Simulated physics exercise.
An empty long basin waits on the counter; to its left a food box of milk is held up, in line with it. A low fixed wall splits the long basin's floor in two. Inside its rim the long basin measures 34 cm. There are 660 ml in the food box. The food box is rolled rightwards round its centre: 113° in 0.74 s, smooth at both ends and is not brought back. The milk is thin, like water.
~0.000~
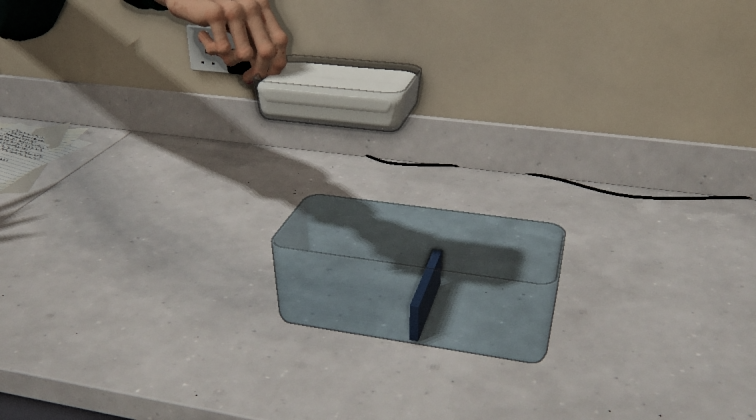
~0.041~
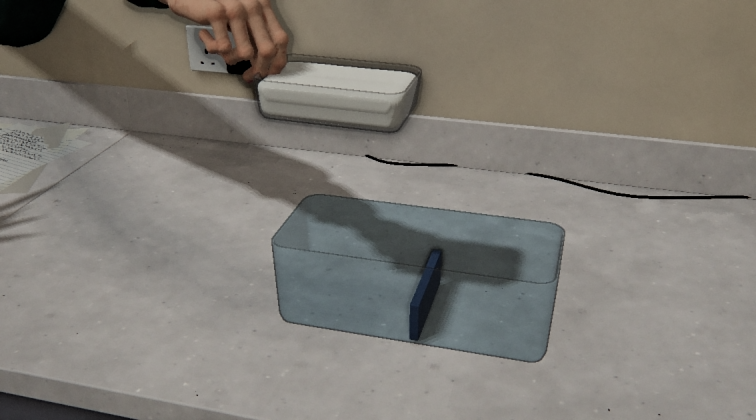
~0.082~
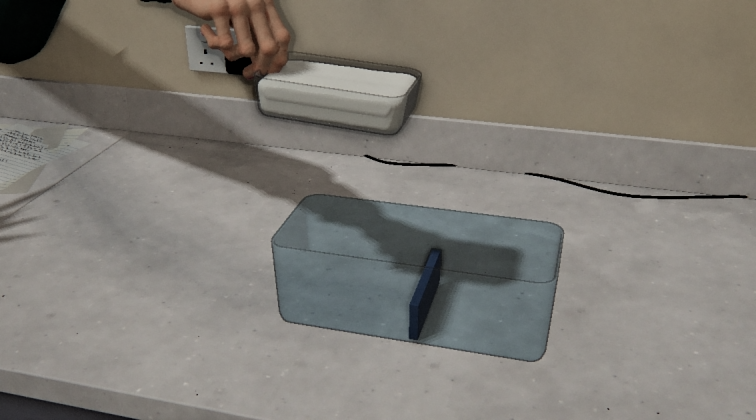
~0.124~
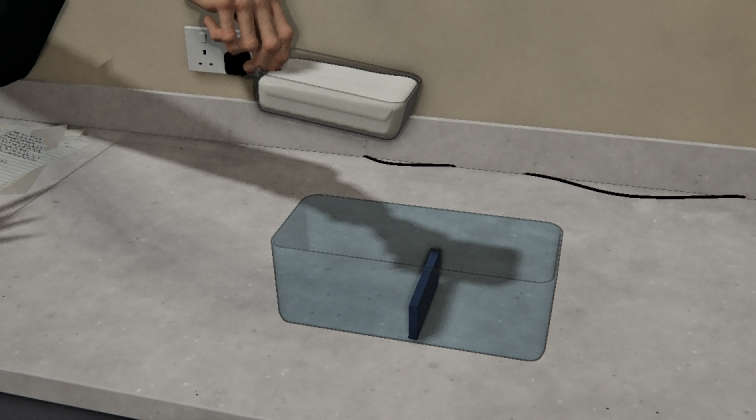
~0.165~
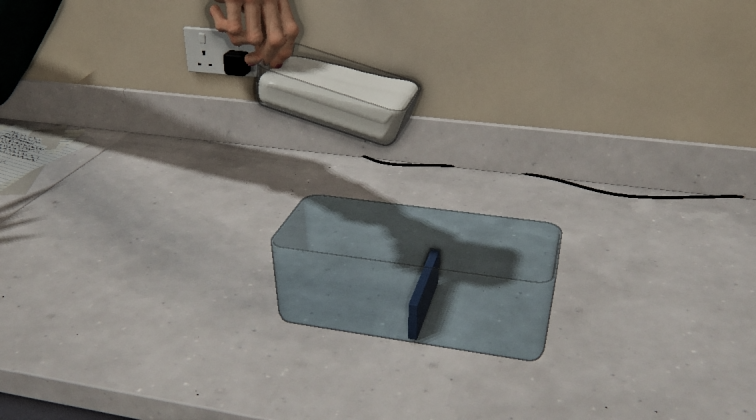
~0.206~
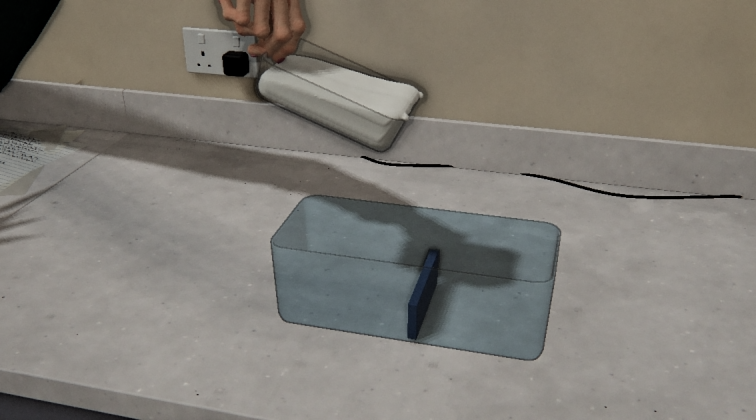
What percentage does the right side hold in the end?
The far part has some 73 per cent.
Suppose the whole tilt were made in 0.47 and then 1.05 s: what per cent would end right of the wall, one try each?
First 55, then 75 per cent.
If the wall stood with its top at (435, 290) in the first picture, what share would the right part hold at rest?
In that case some 65 per cent.
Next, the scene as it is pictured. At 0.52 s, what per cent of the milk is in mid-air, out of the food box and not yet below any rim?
About 58 per cent.
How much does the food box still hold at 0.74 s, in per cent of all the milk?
About 0 per cent.
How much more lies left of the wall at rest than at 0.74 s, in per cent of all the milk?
About 5 per cent.
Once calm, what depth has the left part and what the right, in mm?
Left about 4 mm, right about 22 mm.
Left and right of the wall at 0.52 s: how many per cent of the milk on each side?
Near 1 on the left, 36 on the right.
After 0.52 s the tilt is 89° and 5 per cent is still to pour, 1 is left of the wall and 36 right of it.
After 0.74 s the tilt is 113° and 0 per cent is still to pour, 11 is left of the wall and 69 right of it.
After 0.98 s the tilt is 113° and 0 per cent is still to pour, 15 is left of the wall and 73 right of it.
After 1.24 s the tilt is 113° and 0 per cent is still to pour, 16 is left of the wall and 73 right of it.
In the end 16 per cent lies left of the wall, 73 right of it and 12 outside.
